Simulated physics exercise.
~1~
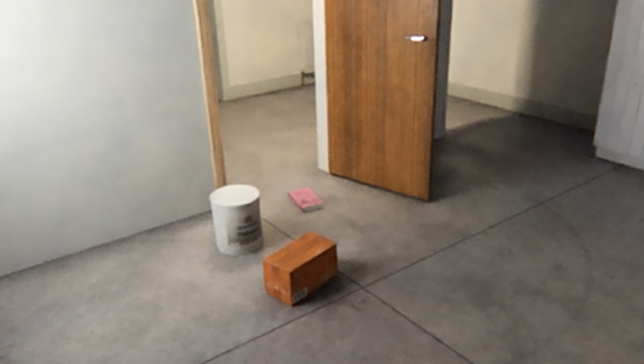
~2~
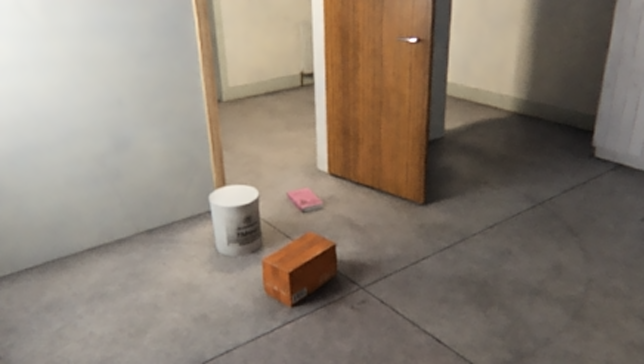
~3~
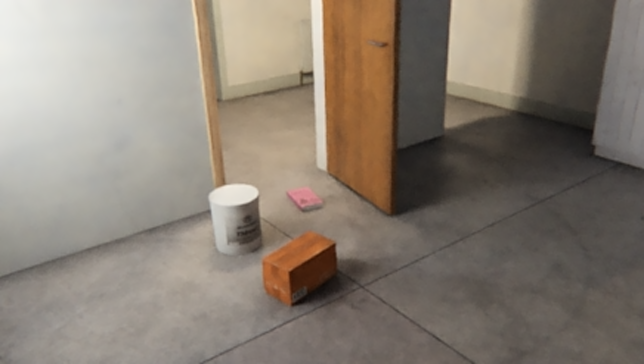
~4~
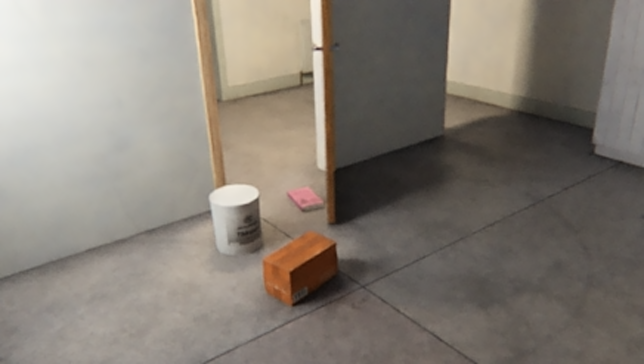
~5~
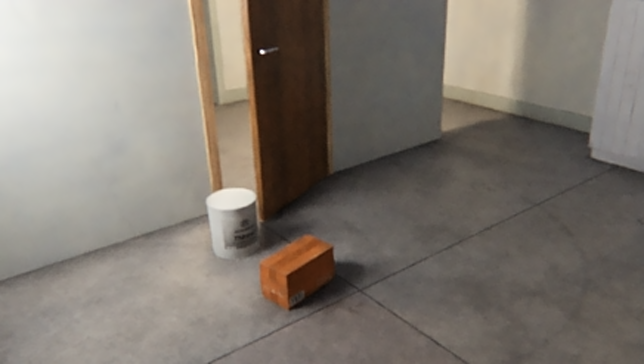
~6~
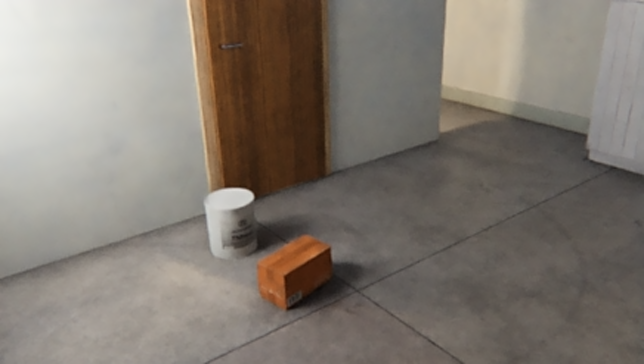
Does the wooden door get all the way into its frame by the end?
Yes, the door swings left until it fills the doorway and sits closed in its frame, with the pink book no longer in view.
